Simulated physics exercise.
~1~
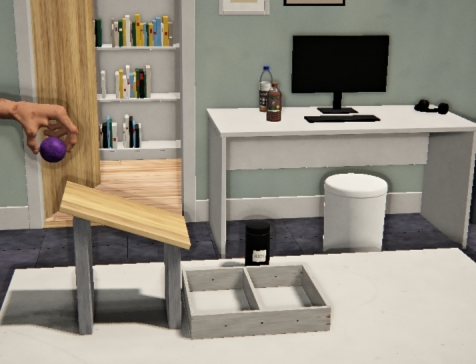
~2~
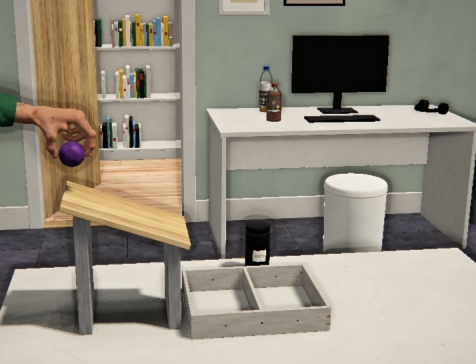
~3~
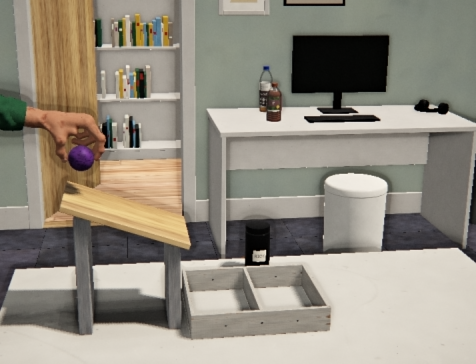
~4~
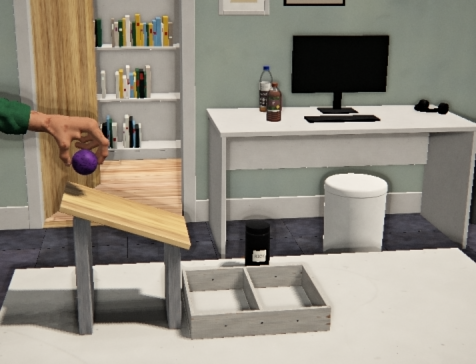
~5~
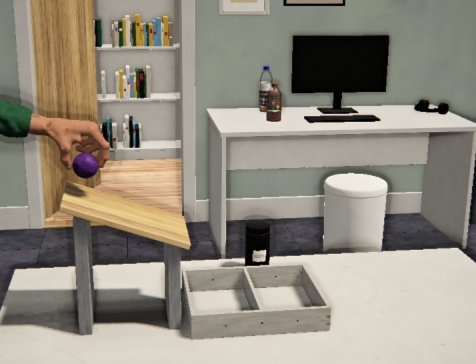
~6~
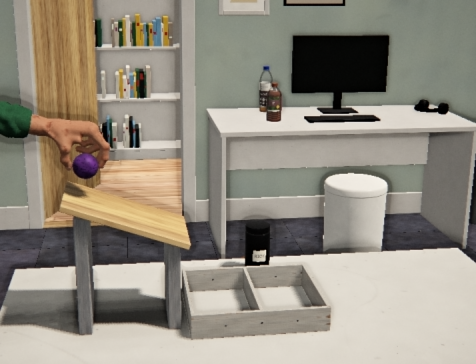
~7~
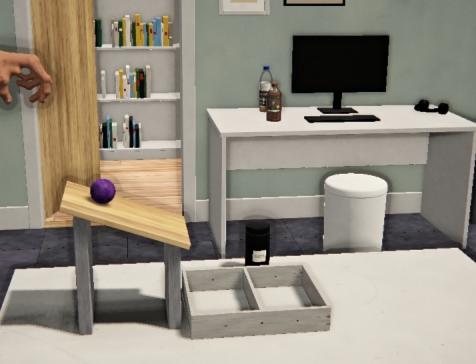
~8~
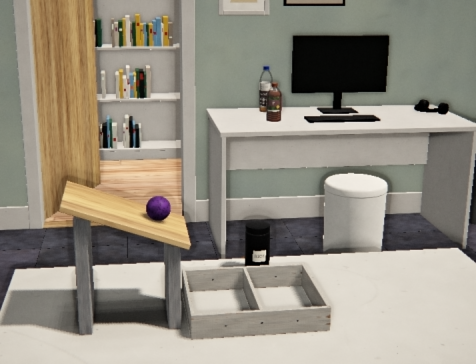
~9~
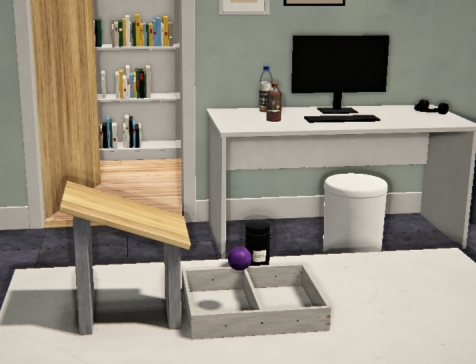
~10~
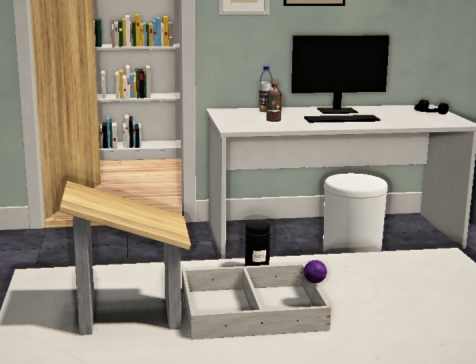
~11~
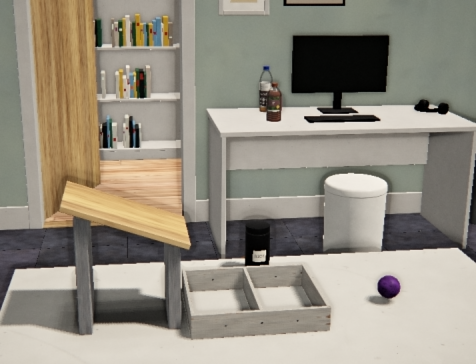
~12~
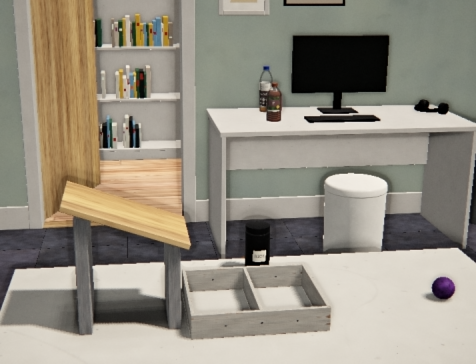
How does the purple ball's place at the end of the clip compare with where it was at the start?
At the start the purple ball is held in a hand at the far left, above the level of the sloping board. At the end it is low on the far right, on the pale surface beyond the tray.
